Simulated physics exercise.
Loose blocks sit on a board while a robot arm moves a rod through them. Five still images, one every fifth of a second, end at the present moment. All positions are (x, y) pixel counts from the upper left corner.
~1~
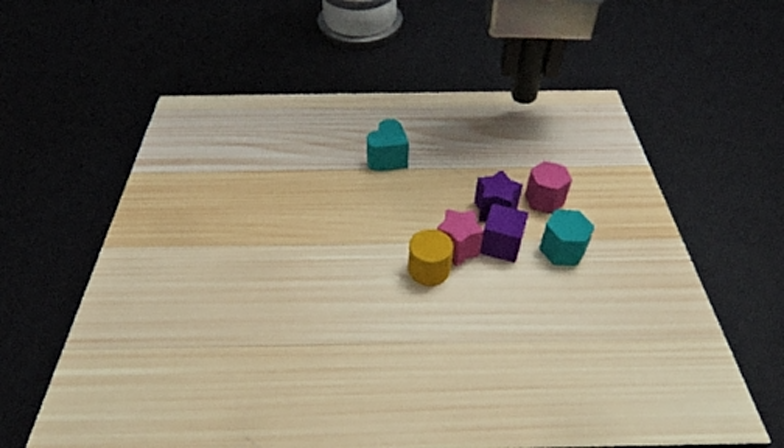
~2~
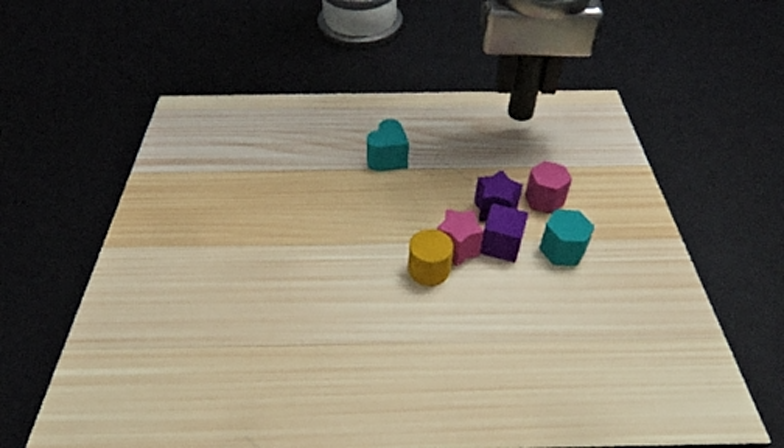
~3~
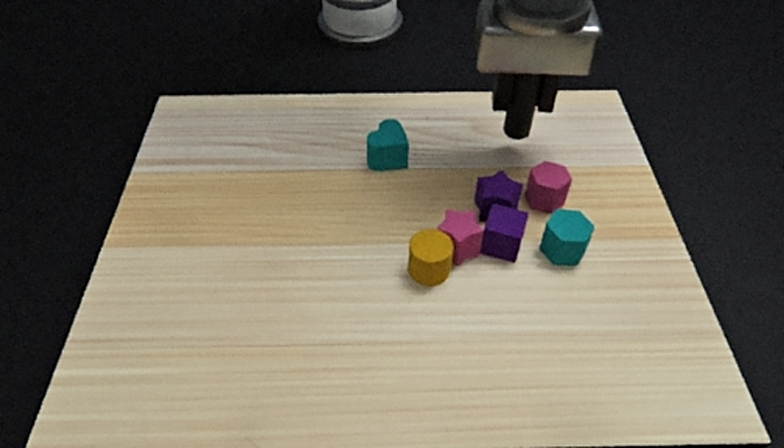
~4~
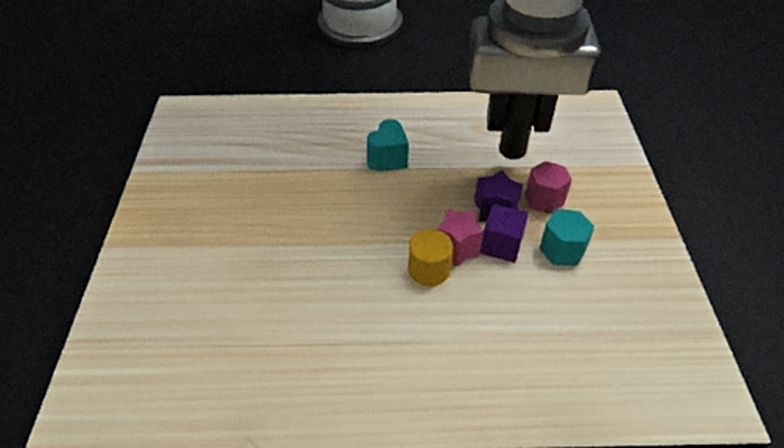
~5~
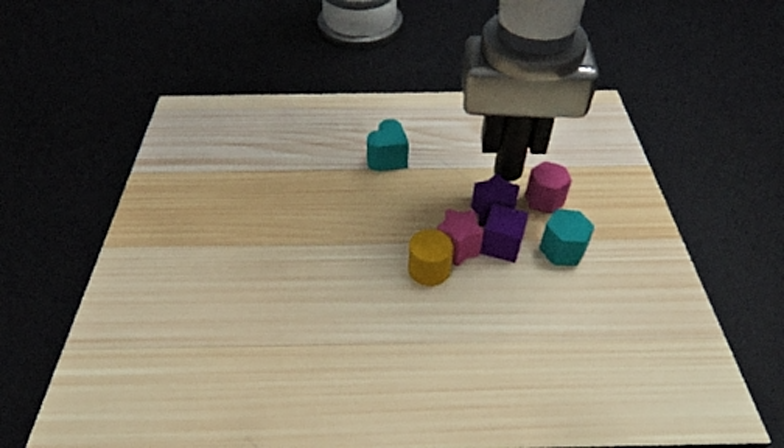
A pale wooden board lies on a black surface, seen from above at an angle by a still camera. A teal heart block sits upper left of a loose cluster of a yellow cylinder, pink and purple stars, a purple cube, and pink and teal hexagons. From the top right, a robot arm steadily moves its dark rod toward the viewer and slightly left, reaching the purple star, which barely shifts.
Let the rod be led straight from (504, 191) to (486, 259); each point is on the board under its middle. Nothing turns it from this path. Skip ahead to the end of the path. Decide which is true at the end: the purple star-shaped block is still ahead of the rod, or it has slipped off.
It will keep going ahead of the rod.
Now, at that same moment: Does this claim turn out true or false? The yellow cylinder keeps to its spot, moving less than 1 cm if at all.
That is false.
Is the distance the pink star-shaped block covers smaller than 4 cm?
I believe not.
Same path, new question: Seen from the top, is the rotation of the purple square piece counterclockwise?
I'd say yes.
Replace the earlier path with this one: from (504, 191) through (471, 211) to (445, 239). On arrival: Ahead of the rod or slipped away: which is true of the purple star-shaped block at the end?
My prediction: No longer in front.
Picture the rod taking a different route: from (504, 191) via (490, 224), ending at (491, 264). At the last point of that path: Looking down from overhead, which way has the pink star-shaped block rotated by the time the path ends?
It goes round the way clock hands do.
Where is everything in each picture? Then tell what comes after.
The first frame shows rod tip at (524, 98); block tops, yellow cylinder at (431, 245); pink star-shaped block at (461, 223); purple star-shaped block at (500, 185); purple square piece at (507, 220).
The second frame shows rod at (520, 114); blocks unchanged.
The third frame shows rod at (516, 132); blocks unchanged.
The fourth frame shows rod at (512, 152); blocks unchanged.
The fifth frame shows rod at (508, 173); yellow cylinder at (431, 245); pink star-shaped block at (461, 223); purple star-shaped block at (498, 188); purple square piece at (507, 220).
On the path given first. Halfway along, rod at (498, 206); yellow cylinder at (420, 251); pink star-shaped block at (450, 232); purple star-shaped block at (484, 218); purple square piece at (505, 249), turned 30° anticlockwise.
At the end, rod at (489, 242); yellow cylinder at (389, 265); pink star-shaped block at (430, 261), turned 45° clockwise; purple star-shaped block at (473, 256); purple square piece at (510, 283), turned 80° anticlockwise.
